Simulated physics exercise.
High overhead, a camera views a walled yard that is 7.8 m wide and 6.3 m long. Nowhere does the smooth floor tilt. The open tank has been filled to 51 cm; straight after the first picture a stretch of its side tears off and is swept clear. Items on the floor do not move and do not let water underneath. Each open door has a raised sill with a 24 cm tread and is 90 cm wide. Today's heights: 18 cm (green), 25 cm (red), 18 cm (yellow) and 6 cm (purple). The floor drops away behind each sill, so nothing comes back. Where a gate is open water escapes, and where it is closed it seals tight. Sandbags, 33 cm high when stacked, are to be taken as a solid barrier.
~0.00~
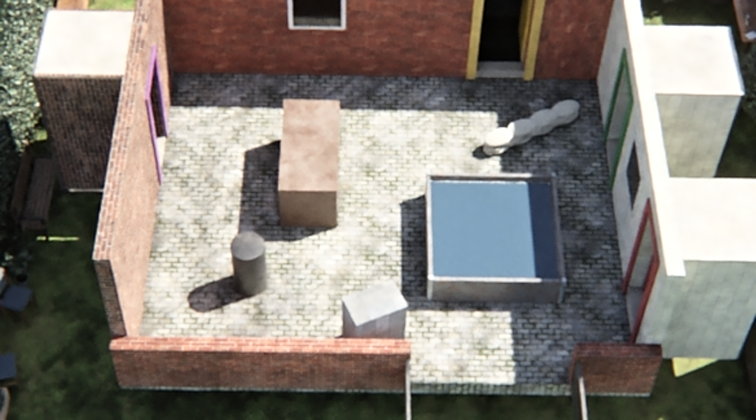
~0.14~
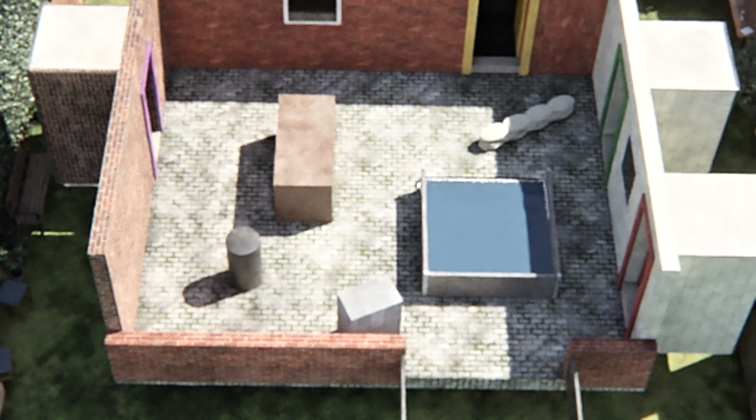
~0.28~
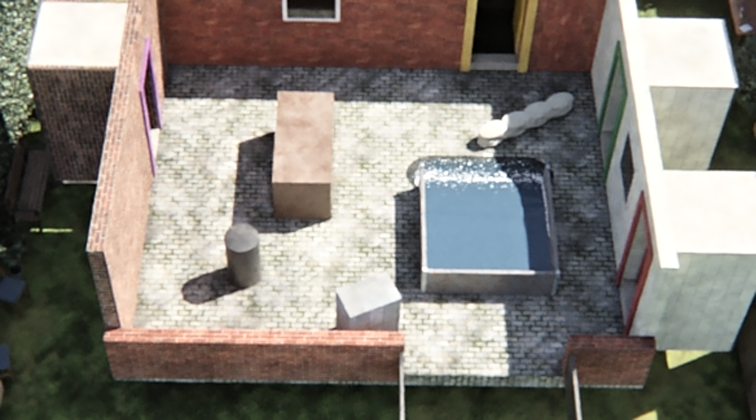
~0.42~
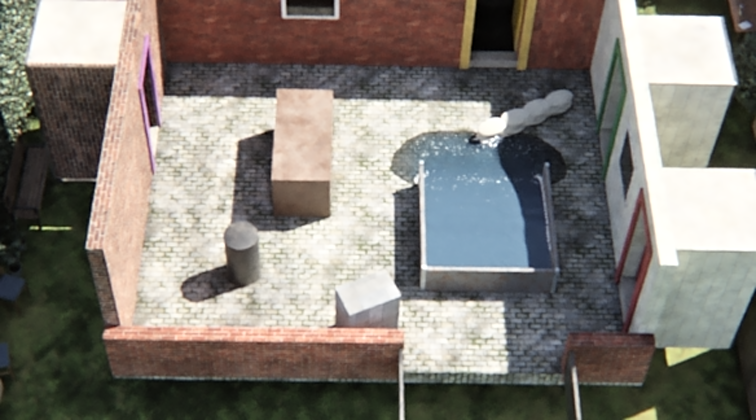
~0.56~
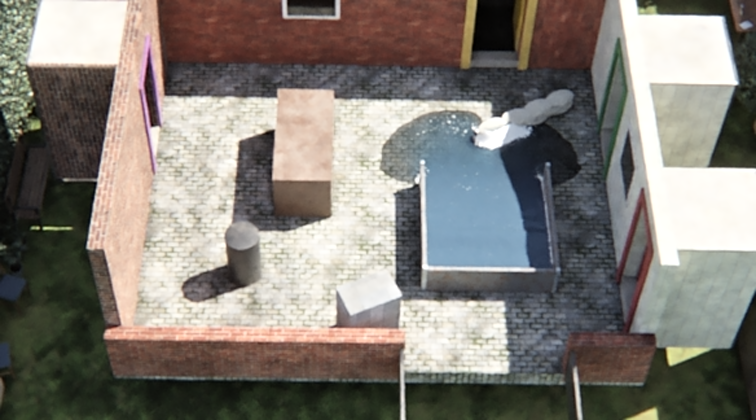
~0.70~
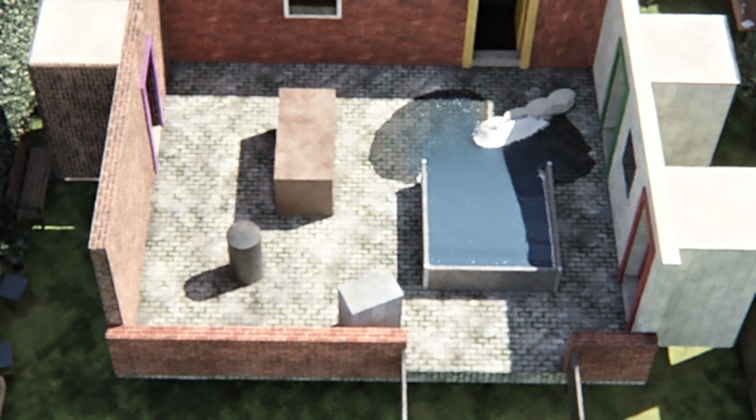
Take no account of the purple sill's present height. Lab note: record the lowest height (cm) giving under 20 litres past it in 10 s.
Lowest height: 6.5 cm.
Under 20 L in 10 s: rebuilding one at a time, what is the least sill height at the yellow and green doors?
Close to 13.0 cm (yellow) and close to 22 cm (green).
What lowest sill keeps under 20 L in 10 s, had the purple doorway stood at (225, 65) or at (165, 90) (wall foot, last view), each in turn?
First place around 8.0 cm, second around 13.0 cm.
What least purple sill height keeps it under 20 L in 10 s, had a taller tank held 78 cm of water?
Roughly 11.5 centimetres.
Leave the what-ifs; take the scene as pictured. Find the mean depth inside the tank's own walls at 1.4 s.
The mean depth is roughly 29 cm.
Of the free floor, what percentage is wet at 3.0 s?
Approximately 35 %.
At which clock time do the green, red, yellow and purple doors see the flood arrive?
Arrives: Green 1.0 s / red 3.4 s / yellow 1.2 s / purple 4.0 s.
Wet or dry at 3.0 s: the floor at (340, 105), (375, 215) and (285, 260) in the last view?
One by one: Drenched, clear, clear.
After 1.4 s water covers 20 % of the floor, deepest (36 cm) near (489, 147); it has not reached the purple door.
After 3.0 s water covers 35 % of the floor, deepest (28 cm) near (591, 74); it has not reached the purple door.
After 10.0 s water covers 95 % of the floor, deepest (10 cm) near (132, 354); 4 cm at the purple door, 22 litres in over its 6 cm sill.
At the purple door as built, the water arrived by 4.0 s and peaked near 10 cm at 7.0 s.
Run again over the same 10 s with other heights there, 27 litres in over 5.5 cm, 13 litres over 7 cm. The limit of 20 litres is kept from about 6.5 cm up.
